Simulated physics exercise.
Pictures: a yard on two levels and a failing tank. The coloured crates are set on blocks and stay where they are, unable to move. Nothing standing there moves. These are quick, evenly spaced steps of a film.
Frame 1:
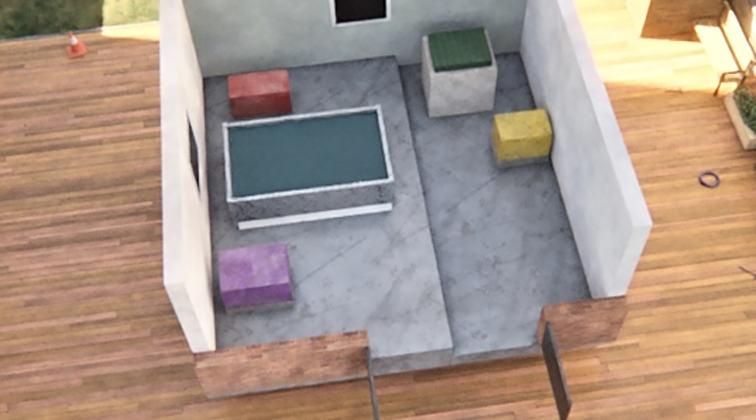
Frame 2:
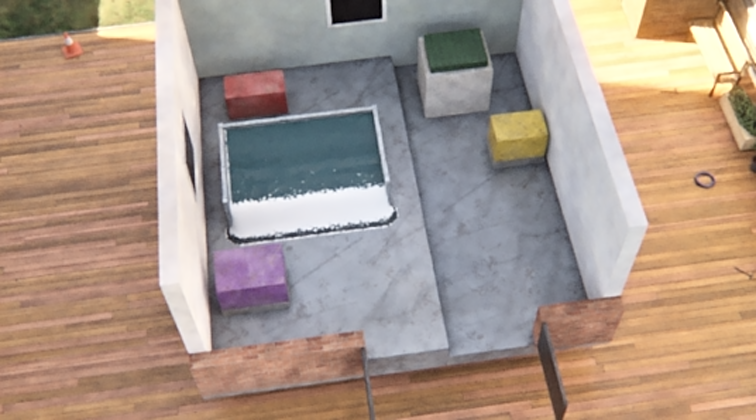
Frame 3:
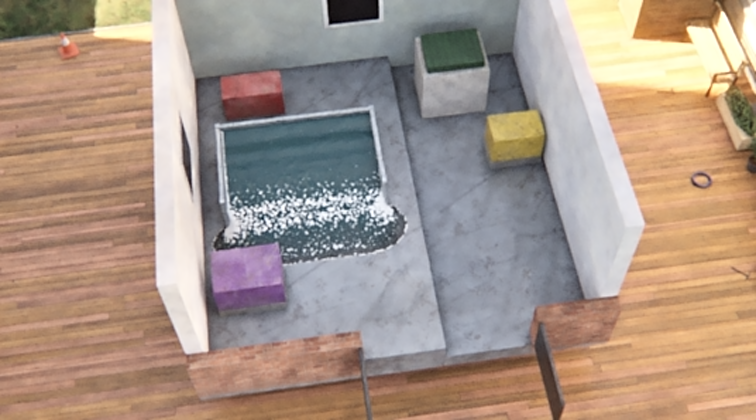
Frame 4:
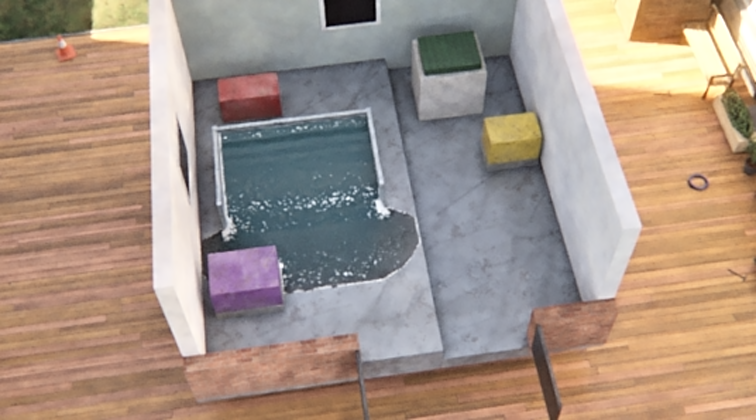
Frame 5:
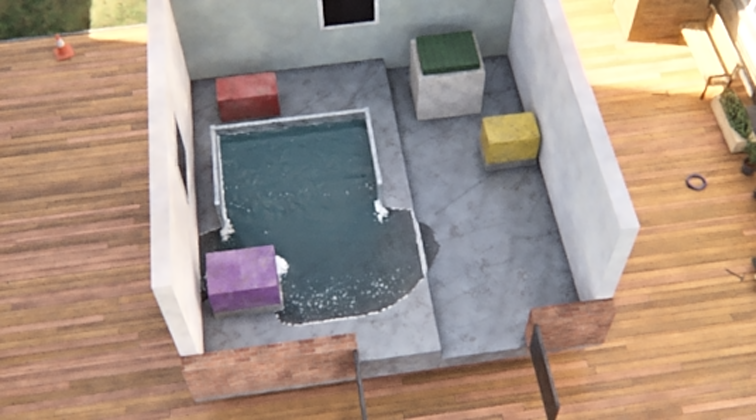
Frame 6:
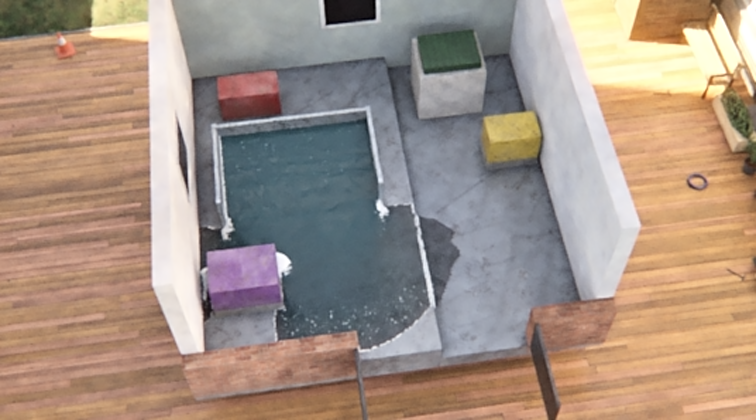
The clip opens on a walled yard seen from above, with a still, rectangular water tank among red, purple, yellow and green-topped blocks. The tank's near side gives way and water pours out in a foaming front. It spreads around the purple block, then over the step onto the right-hand floor.
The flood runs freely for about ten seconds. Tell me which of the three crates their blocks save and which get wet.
The yellow crate is left alone by the water, the red crate is lapped by the water, the purple crate is lapped by the water.
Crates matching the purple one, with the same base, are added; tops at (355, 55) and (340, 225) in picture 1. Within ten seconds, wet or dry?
Going in order, the first stays untouched and the second does get wet.
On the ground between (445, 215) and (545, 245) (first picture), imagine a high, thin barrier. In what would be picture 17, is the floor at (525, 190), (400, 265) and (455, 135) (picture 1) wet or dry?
The first point comes out unwetted, the next inundated, the last unwetted.
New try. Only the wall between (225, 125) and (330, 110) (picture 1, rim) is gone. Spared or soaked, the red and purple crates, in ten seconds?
The red one is reached; the purple one is not reached.
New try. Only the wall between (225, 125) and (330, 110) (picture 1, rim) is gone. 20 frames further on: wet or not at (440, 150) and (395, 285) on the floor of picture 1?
The first spot is submerged, the second unreached.
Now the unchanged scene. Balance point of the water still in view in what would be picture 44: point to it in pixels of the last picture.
The water's middle lies around (360, 219).
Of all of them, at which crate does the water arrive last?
Clearly the yellow-painted one.
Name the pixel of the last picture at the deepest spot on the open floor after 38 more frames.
Around (529, 169).
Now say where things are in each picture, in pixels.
Still water in the water tank at (307, 155), in the first frame.
Water pours out at (309, 206) and has run to (394, 210), in the second frame.
Water pours out at (306, 208) and has run to (401, 225), in the third frame.
Water pours out at (304, 211) and has run to (202, 263), in the fourth frame.
Water pours out at (302, 211) and has run to (421, 271), in the fifth frame.
The front is at a hidden place, out from the gap at (303, 210), in the sixth frame.
A moment on, water covers 35 % of the floor; the yellow crate not reached, the red crate not reached, the purple crate water round its plinth.
Next, water covers 45 % of the floor; the yellow crate not reached, the red crate water round its plinth, the purple crate water round its plinth.
Then, water covers 50 % of the floor; the yellow crate not reached, the red crate water round its plinth, the purple crate water round its plinth.
Later, water covers 75 % of the floor; the yellow crate water round its plinth, the red crate water round its plinth, the purple crate water round its plinth.
In the end, water covers 95 % of the floor; the yellow crate stayed above the water, the red crate was topped, the purple crate was topped.
